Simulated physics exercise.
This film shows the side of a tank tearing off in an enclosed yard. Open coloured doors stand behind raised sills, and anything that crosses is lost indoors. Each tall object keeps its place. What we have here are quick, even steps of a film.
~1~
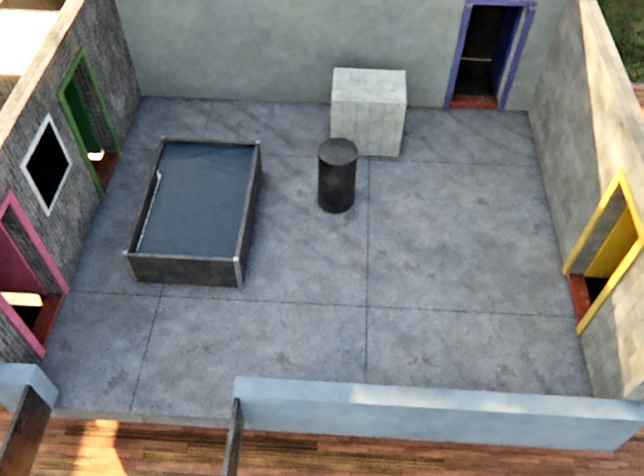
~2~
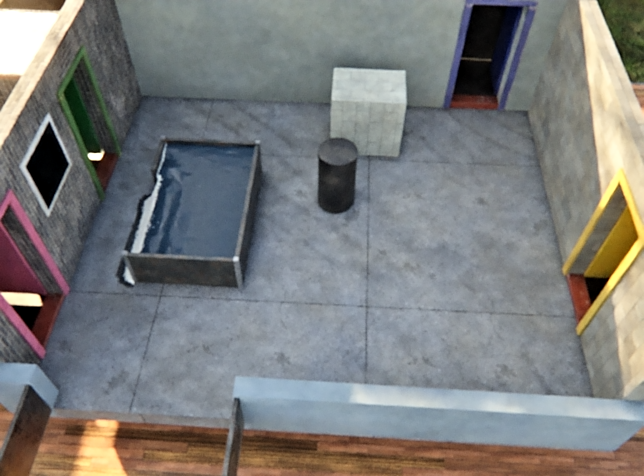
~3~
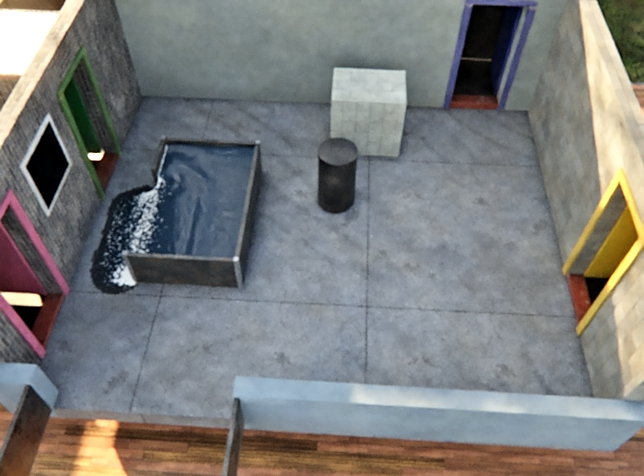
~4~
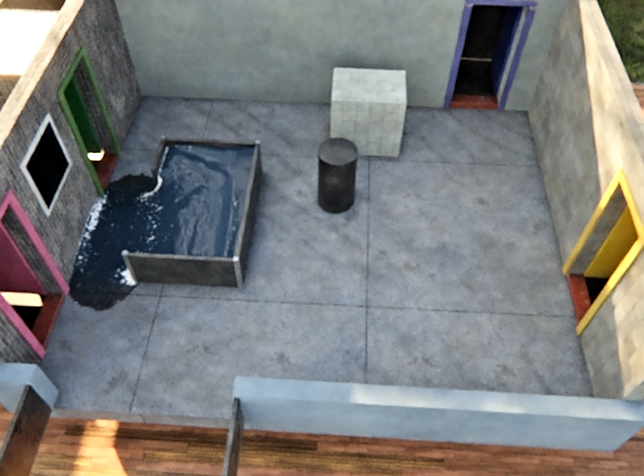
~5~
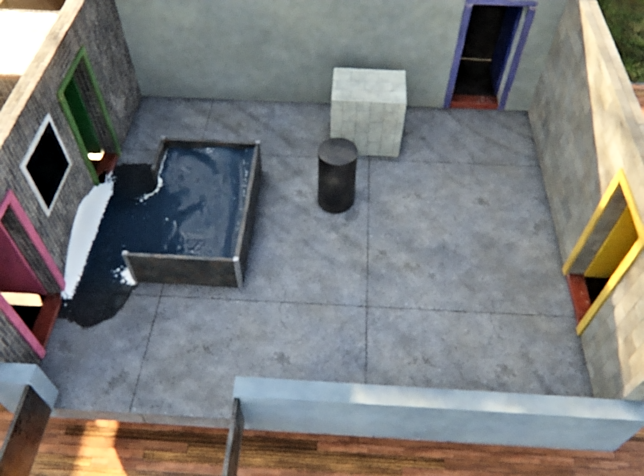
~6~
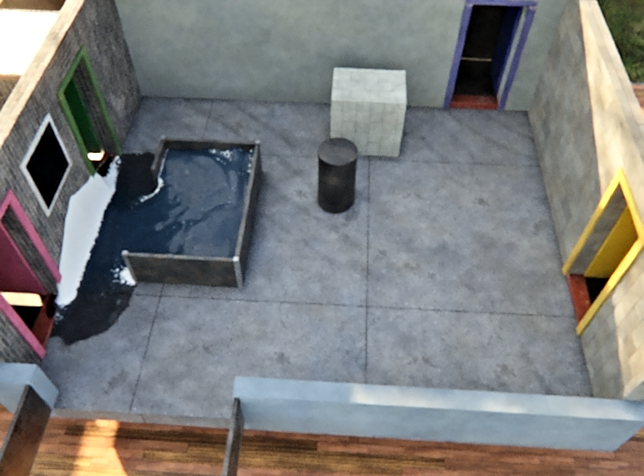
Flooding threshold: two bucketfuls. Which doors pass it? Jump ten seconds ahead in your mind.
Outcome: The pink door breaks the limit for sure, the blue door respects the limit for sure, the green door breaks the limit for sure, the yellow door respects the limit for sure.
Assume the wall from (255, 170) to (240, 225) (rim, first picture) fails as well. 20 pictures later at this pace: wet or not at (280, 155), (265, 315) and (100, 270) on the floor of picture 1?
Sequence: Wetted / spared / spared.
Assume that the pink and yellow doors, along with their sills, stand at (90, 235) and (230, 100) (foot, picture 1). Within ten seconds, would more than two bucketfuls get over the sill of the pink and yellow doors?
Finding - pink door breaks the limit, yellow door is safe.
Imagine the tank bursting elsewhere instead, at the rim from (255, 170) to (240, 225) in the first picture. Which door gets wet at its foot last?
It's the pink one that comes last.
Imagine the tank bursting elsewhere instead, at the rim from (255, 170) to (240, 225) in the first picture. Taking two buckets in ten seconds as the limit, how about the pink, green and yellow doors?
I'd say the pink door stops short, the green door stops short and the yellow door overshoots the mark.
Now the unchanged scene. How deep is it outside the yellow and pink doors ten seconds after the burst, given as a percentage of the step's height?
First 0 percent, then 80 percent.
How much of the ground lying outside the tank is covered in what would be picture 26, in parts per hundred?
My best guess is some 30 %.
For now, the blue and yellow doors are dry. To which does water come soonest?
Looks like the blue-painted one gets there first.
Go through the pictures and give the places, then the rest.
The first picture shows the tank at (197, 198) is whole and still.
In the second picture, water pours out at (149, 229) and has run to (129, 281).
In the third picture, water pours out at (149, 230) and has run to (106, 287).
In the fourth picture, water pours out at (149, 230) and has run to (73, 289).
In the fifth picture, the front is at (61, 309), out from the gap at (150, 231).
In the sixth picture, water pours out at (149, 230) and has run to (52, 332).
A moment on, water covers 15 % of the floor; the pink door under two buckets in, the blue door not reached, the green door under two buckets in, the yellow door not reached.
Next, water covers 25 % of the floor; the pink door over two buckets in, the blue door not reached, the green door over two buckets in, the yellow door not reached.
Then, water covers 30 % of the floor; the pink door over two buckets in, the blue door not reached, the green door over two buckets in, the yellow door not reached.
Later, water covers 50 % of the floor; the pink door far over two buckets in, the blue door wet at the sill, nothing in, the green door over two buckets in, the yellow door not reached.
In the end, water covers 75 % of the floor; the pink door far over two buckets in, the blue door wet at the sill, nothing in, the green door over two buckets in, the yellow door not reached.
